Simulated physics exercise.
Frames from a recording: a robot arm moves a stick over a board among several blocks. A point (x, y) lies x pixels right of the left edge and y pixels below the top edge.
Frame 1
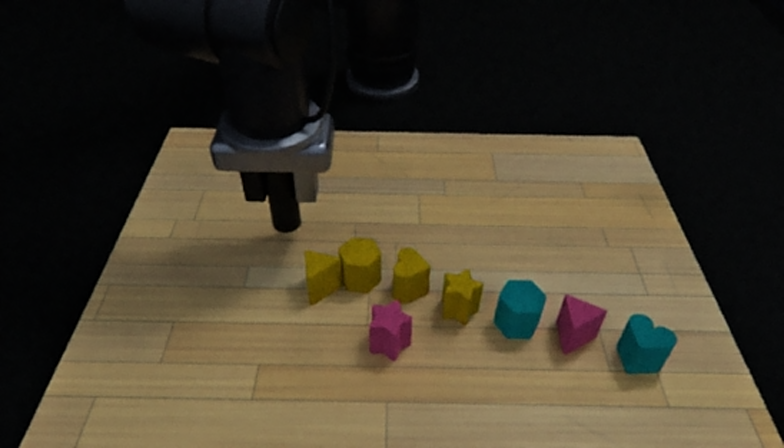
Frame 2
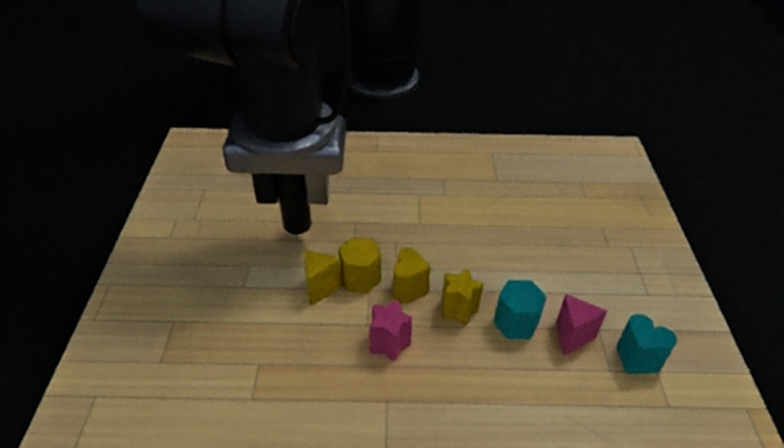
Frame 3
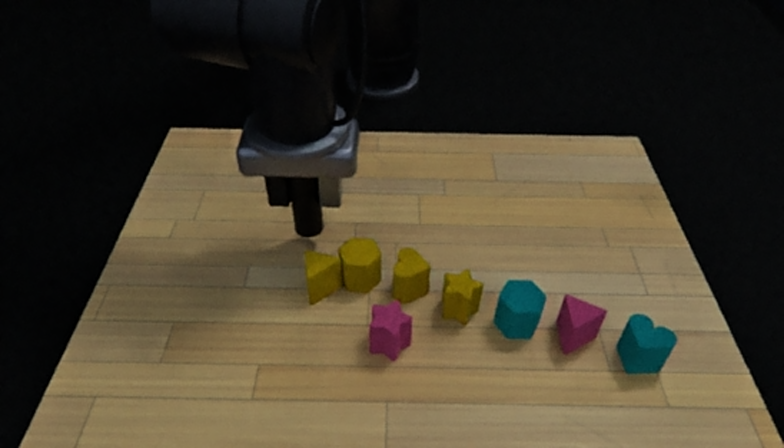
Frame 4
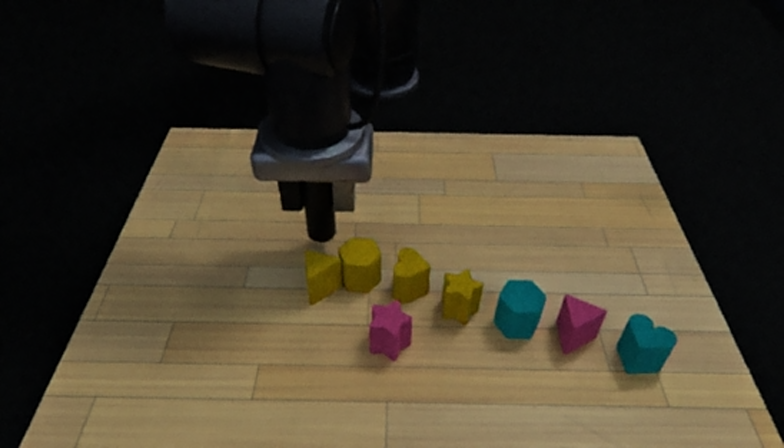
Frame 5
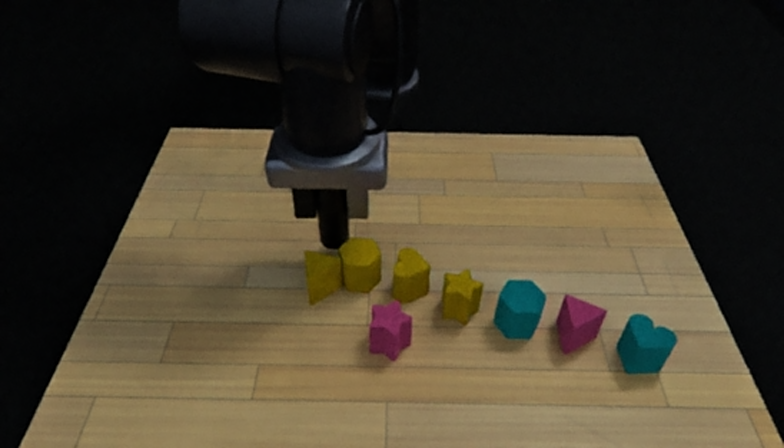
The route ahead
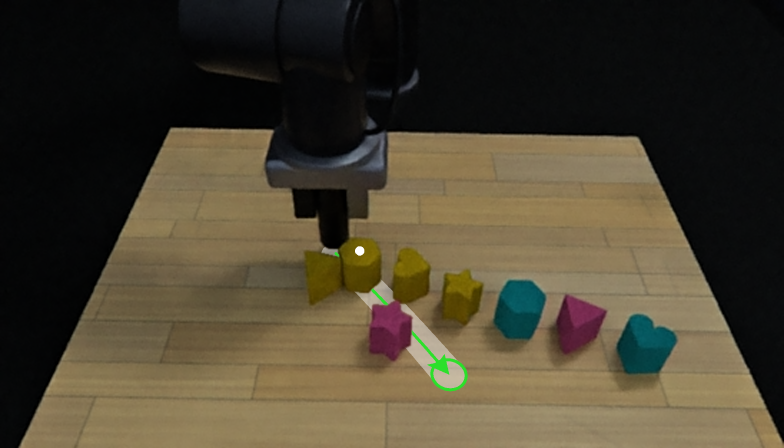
In this clip, a robot arm holding a dark stick above a wooden board moves slowly to the right and slightly toward the yellow blocks, while the yellow, pink and teal blocks all stay still.
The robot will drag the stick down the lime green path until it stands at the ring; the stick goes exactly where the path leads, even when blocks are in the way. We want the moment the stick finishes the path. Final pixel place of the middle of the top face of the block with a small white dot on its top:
It comes to (451, 386).
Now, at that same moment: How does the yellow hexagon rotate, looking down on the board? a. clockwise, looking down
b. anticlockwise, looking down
Option a.
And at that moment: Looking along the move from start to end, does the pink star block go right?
In short: Yes.
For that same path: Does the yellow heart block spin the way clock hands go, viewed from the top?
My answer is no.
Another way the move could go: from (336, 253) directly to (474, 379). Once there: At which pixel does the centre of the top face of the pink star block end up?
The point I'd pick in the picture is (397, 363).
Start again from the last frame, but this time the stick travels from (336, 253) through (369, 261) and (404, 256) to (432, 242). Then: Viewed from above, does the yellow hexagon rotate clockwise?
Going by the path, yes.
The line goes from (336, 253) directly to (449, 374); the dot is on the yellow hexagon.
On the path given first. One third of the way, stick at (371, 275); yellow hexagon at (389, 285), turned 15° clockwise; yellow heart block at (417, 268), turned 45° anticlockwise.
Two thirds of the way, stick at (410, 315); yellow hexagon at (424, 332), turned 40° clockwise; pink star block at (400, 360), turned 55° clockwise; yellow heart block at (419, 269), turned 60° anticlockwise.
At the end, stick at (451, 361); yellow three-sided block unmoved; yellow hexagon at (451, 386), turned 85° clockwise; pink star block at (400, 377), turned 90° clockwise; yellow heart block at (419, 269), turned 60° anticlockwise.
